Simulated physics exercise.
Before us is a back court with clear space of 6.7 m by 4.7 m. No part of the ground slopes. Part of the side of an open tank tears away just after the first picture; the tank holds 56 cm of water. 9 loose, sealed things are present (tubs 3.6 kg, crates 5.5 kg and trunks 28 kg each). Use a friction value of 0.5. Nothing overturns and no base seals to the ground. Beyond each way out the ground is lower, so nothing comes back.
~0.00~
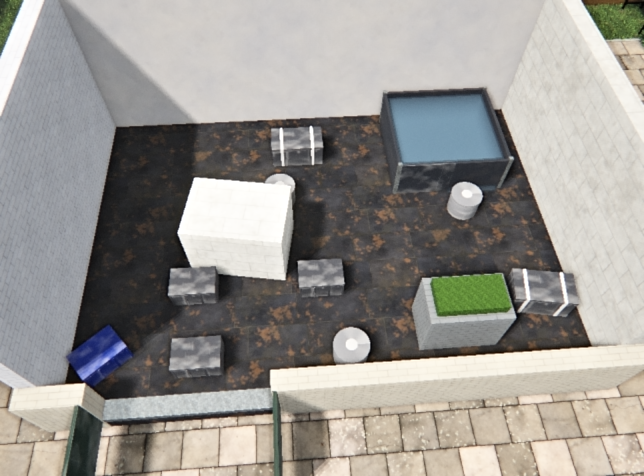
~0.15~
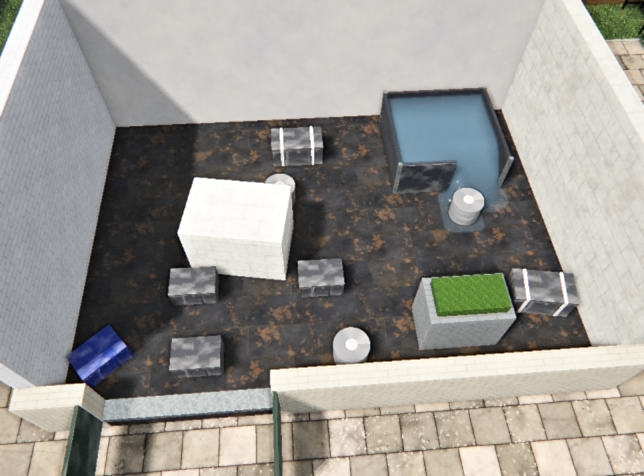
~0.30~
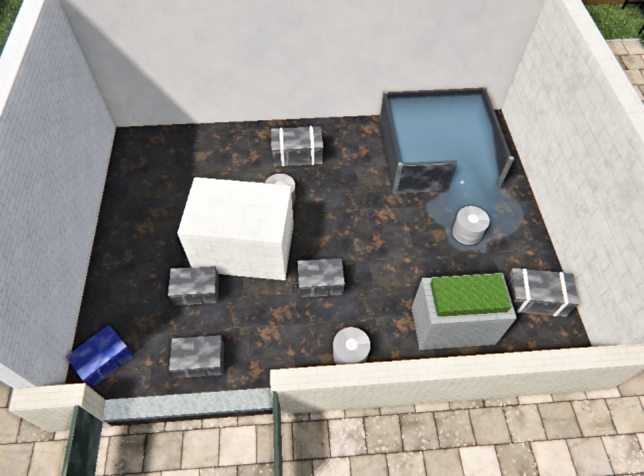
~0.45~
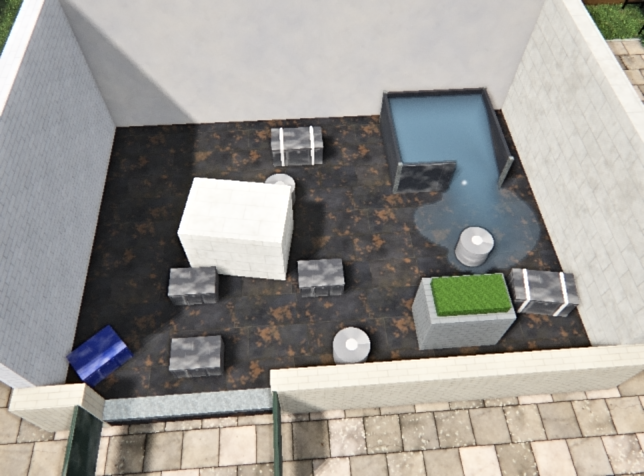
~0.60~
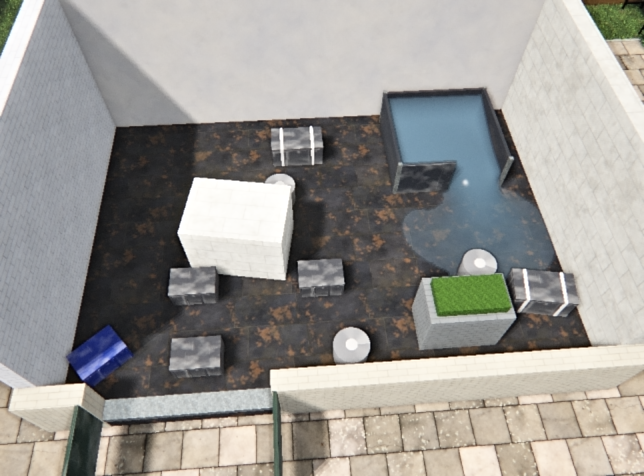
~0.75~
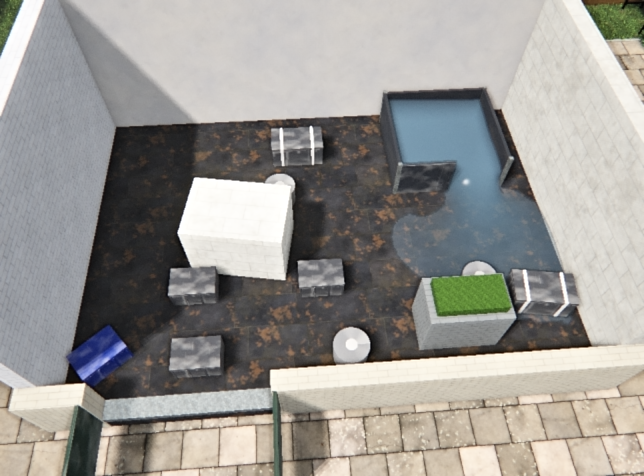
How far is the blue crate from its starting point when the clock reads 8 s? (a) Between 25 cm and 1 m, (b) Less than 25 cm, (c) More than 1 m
a.
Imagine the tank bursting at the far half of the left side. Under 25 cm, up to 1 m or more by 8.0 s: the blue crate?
In that scenario the blue crate would have been washed far off.
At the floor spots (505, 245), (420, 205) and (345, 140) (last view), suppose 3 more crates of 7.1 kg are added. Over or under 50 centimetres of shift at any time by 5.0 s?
Result, in listed order: Exceeded / not exceeded / not exceeded.
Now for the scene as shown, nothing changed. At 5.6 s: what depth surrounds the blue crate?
Close to 8 centimetres.
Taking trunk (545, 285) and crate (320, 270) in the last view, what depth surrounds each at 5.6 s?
Some 12 cm at the first, some 6 cm at the second.
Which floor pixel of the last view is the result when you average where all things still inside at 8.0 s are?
Close to pixel (236, 241).
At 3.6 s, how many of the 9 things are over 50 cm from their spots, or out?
2 in all.
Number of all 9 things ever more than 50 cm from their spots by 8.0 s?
I make it 7.
After 1.6 s the blue crate is near (96, 351), 0.0 m from its start, aground; 0 of 9 are out; 2 afloat.
After 3.6 s the blue crate is near (96, 351), 0.0 m from its start, aground; 0 of 9 are out; 3 afloat.
After 5.6 s the blue crate is near (79, 339), 0.3 m from its start, afloat; 0 of 9 are out; 6 afloat.
After 8.0 s the blue crate is near (89, 317), 0.5 m from its start, afloat; 0 of 9 are out; 5 afloat.
